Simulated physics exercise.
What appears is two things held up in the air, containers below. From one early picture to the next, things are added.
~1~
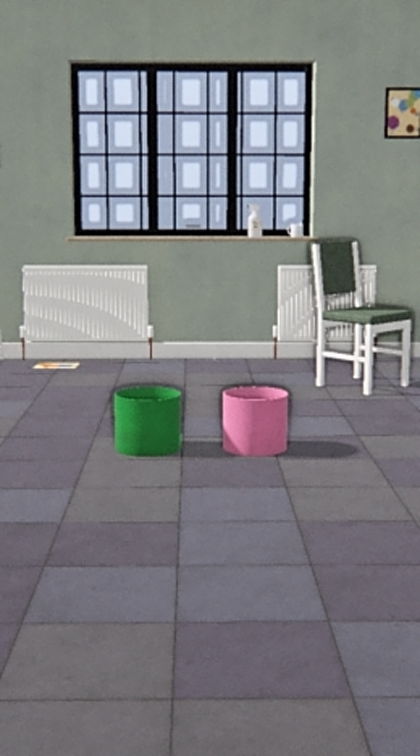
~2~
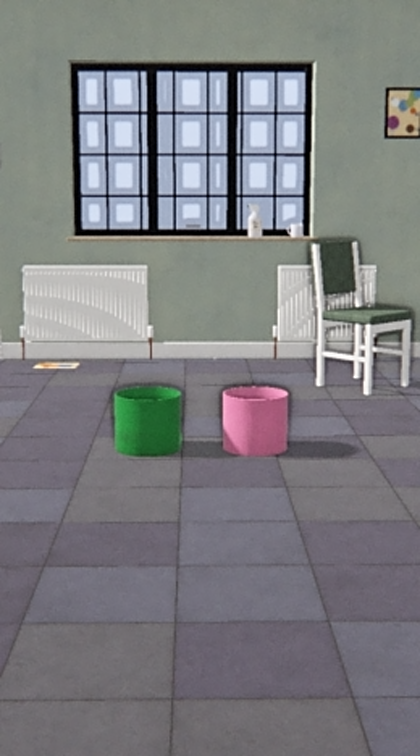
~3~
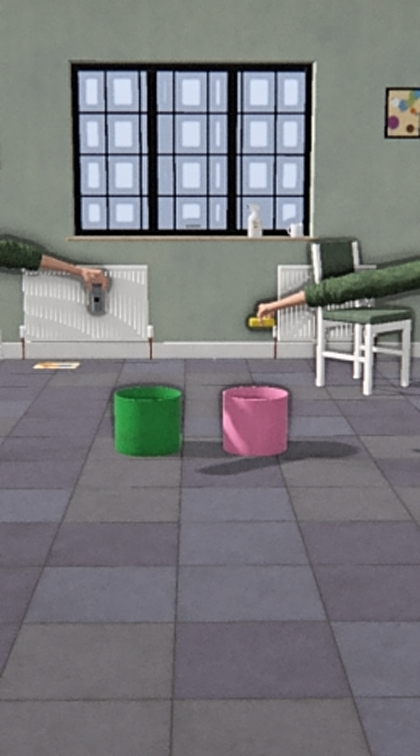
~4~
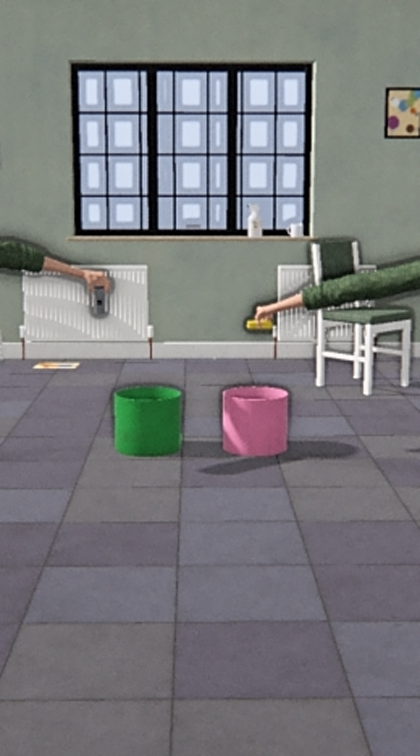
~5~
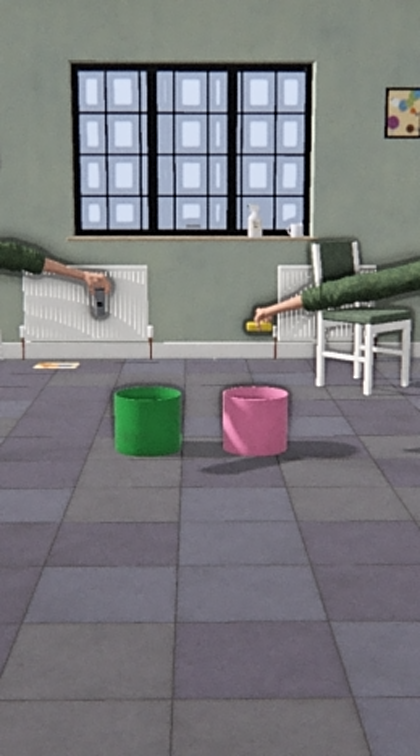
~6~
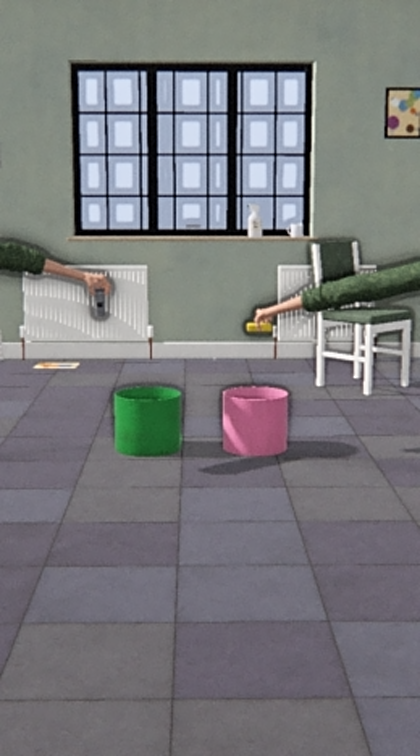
Two green-sleeved arms enter from the left and right, one holding a grey shaker and the other a yellow sponge, and stay nearly still in the air beyond a green bucket and a pink bucket on the tiled floor.
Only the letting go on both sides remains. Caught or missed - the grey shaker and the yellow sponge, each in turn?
I would say the grey shaker misses, the yellow sponge is caught.
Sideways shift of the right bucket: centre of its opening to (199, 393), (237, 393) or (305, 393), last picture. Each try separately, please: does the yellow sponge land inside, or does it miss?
Out, In, Out.
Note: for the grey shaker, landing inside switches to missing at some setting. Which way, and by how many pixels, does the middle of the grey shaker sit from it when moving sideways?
Shift it right by 16 pixels.
Then, 0.24 s past the last view, grey shaker in the air near (101, 343); yellow sponge in the air near (259, 368).
Finally, the grey shaker falls beside it, near (103, 436); the yellow sponge is caught, near (258, 443).
